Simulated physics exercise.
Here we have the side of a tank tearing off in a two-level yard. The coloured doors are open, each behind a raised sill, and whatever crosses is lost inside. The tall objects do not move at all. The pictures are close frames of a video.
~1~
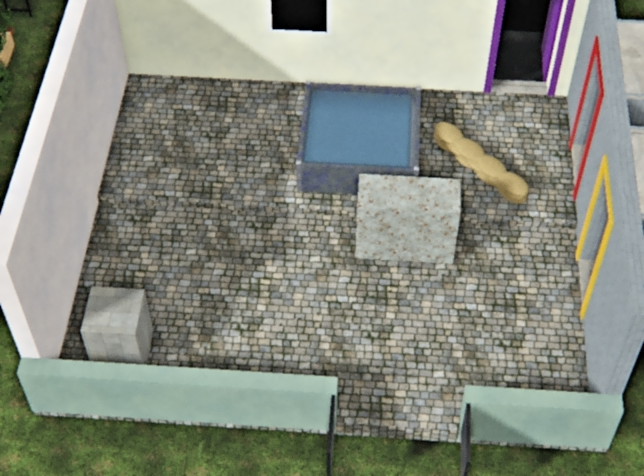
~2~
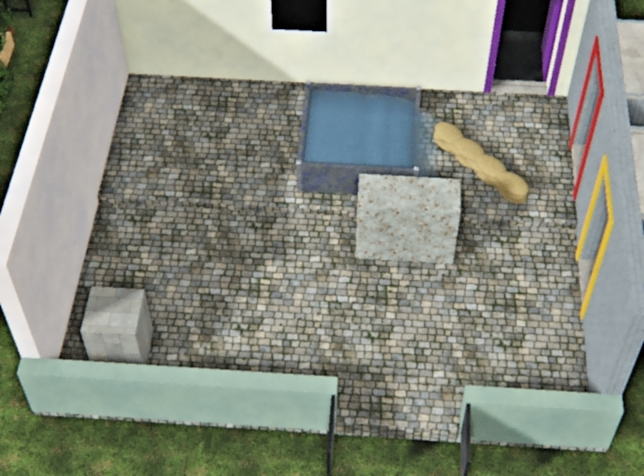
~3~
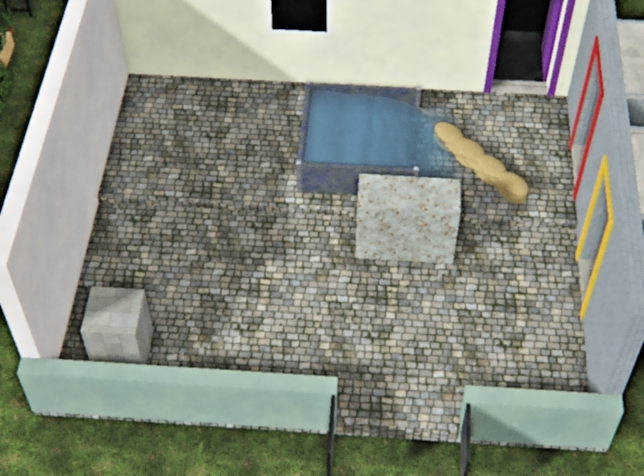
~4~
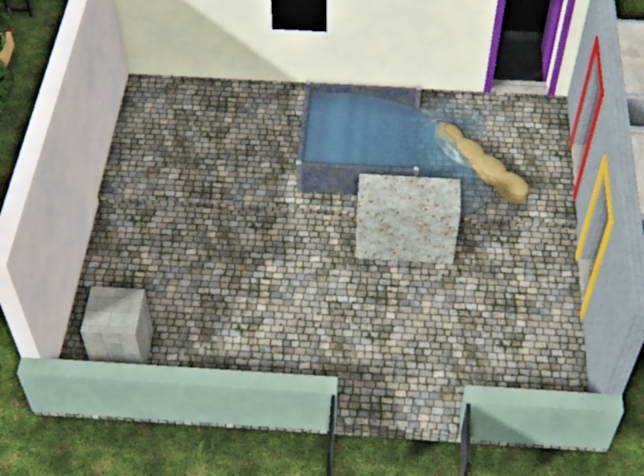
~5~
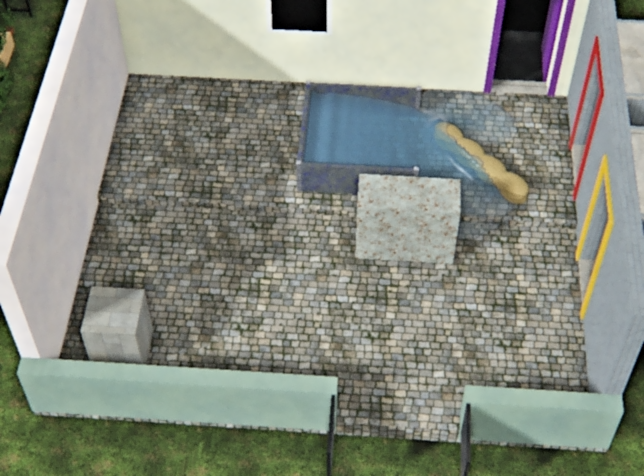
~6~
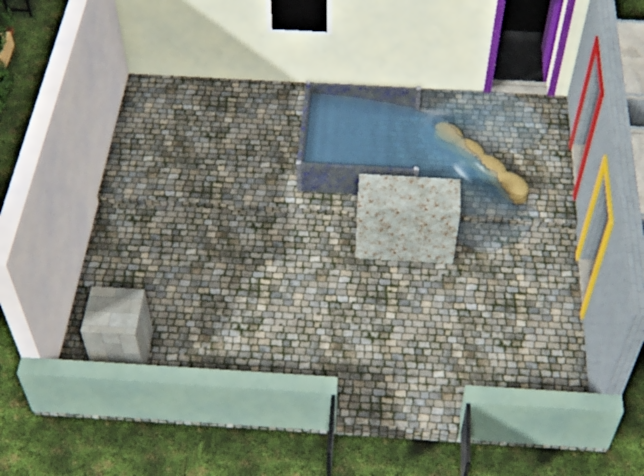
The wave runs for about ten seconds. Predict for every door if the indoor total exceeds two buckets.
Prediction: The yellow door exceeds it, the red door does not exceed it, the purple door exceeds it.
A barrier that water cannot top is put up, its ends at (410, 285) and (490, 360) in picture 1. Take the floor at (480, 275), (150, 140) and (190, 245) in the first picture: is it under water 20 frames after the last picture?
Submerged, untouched, untouched.
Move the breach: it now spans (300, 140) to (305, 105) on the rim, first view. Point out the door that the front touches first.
Lab note - earliest arrival at the purple door.
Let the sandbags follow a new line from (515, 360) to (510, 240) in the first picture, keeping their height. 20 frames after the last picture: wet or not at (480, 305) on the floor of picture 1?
At that place: Wet.
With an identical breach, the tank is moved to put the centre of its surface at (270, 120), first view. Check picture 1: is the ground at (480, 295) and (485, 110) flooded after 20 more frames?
Soaked, soaked.
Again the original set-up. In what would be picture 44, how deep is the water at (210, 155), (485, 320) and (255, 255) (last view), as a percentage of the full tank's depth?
Going in order, roughly 0, 6 and 4 %.
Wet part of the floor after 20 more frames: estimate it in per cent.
It should be close to 35 %.
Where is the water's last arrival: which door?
I'd say the door marked red.
A moment on, water covers 20 % of the floor; the yellow door wet at the sill, nothing in, the red door not reached, the purple door under two buckets in.
Next, water covers 30 % of the floor; the yellow door over two buckets in, the red door wet at the sill, nothing in, the purple door under two buckets in.
Then, water covers 35 % of the floor; the yellow door over two buckets in, the red door wet at the sill, nothing in, the purple door over two buckets in.
Later, water covers 55 % of the floor; the yellow door far over two buckets in, the red door wet at the sill, nothing in, the purple door over two buckets in.
In the end, water covers 75 % of the floor; the yellow door far over two buckets in, the red door wet at the sill, nothing in, the purple door over two buckets in.
